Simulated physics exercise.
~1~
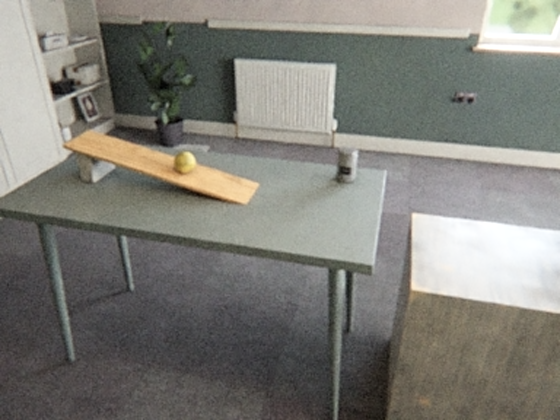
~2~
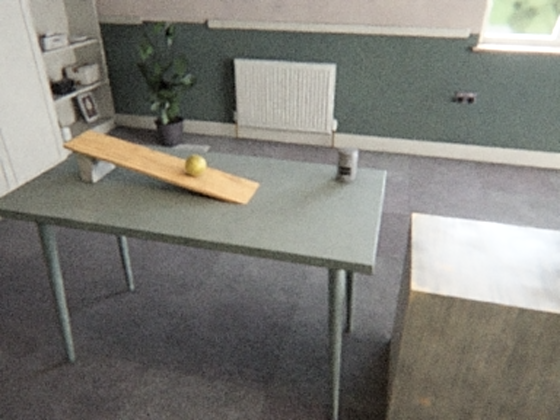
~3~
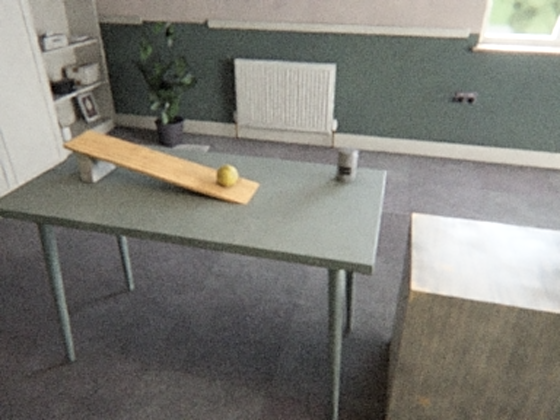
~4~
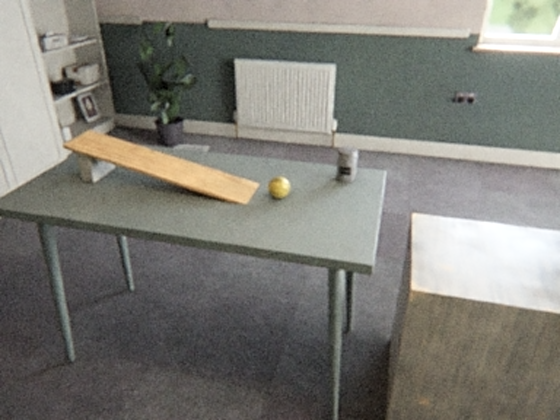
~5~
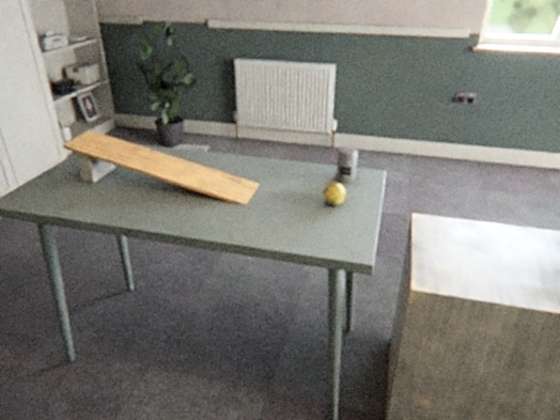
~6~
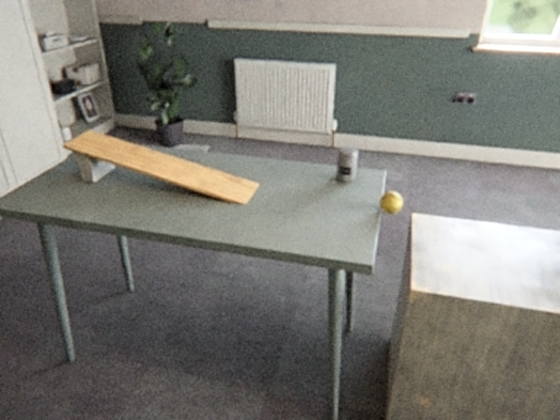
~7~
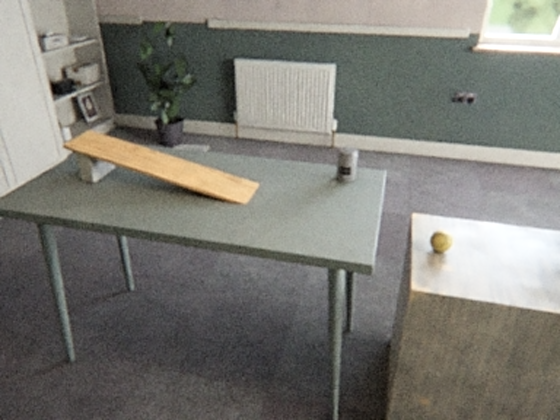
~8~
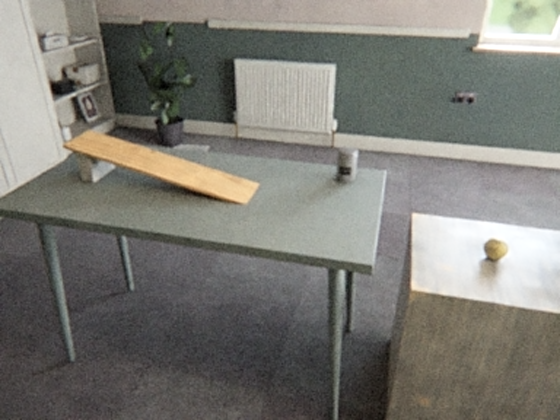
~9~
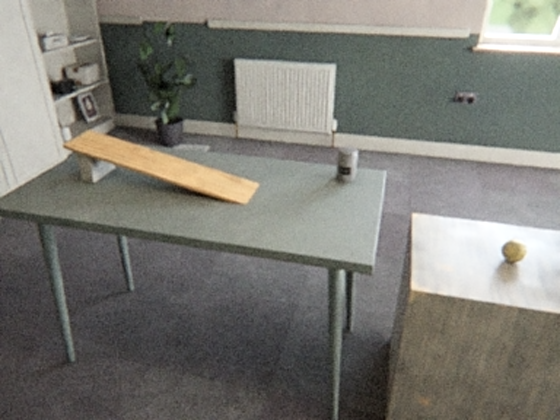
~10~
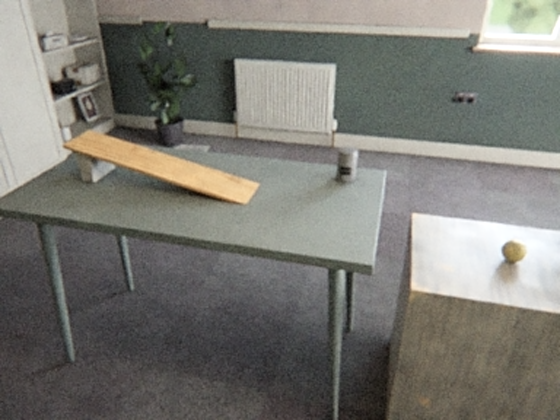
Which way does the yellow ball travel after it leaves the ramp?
The yellow ball travels to the right, crossing the tabletop and going on over the gap to the lower block.
The clip opens on a green table holding a wooden ramp, with a yellow ball partway down the slope and a small grey jar near the table's far right corner. The ball rolls down the ramp to the right and runs out onto the tabletop. It passes in front of the jar without shifting it and leaves the table's right edge. Crossing the gap, it drops onto the lower top of a box-like block and keeps moving right. It slows and comes to rest there, while the jar still stands on the table.
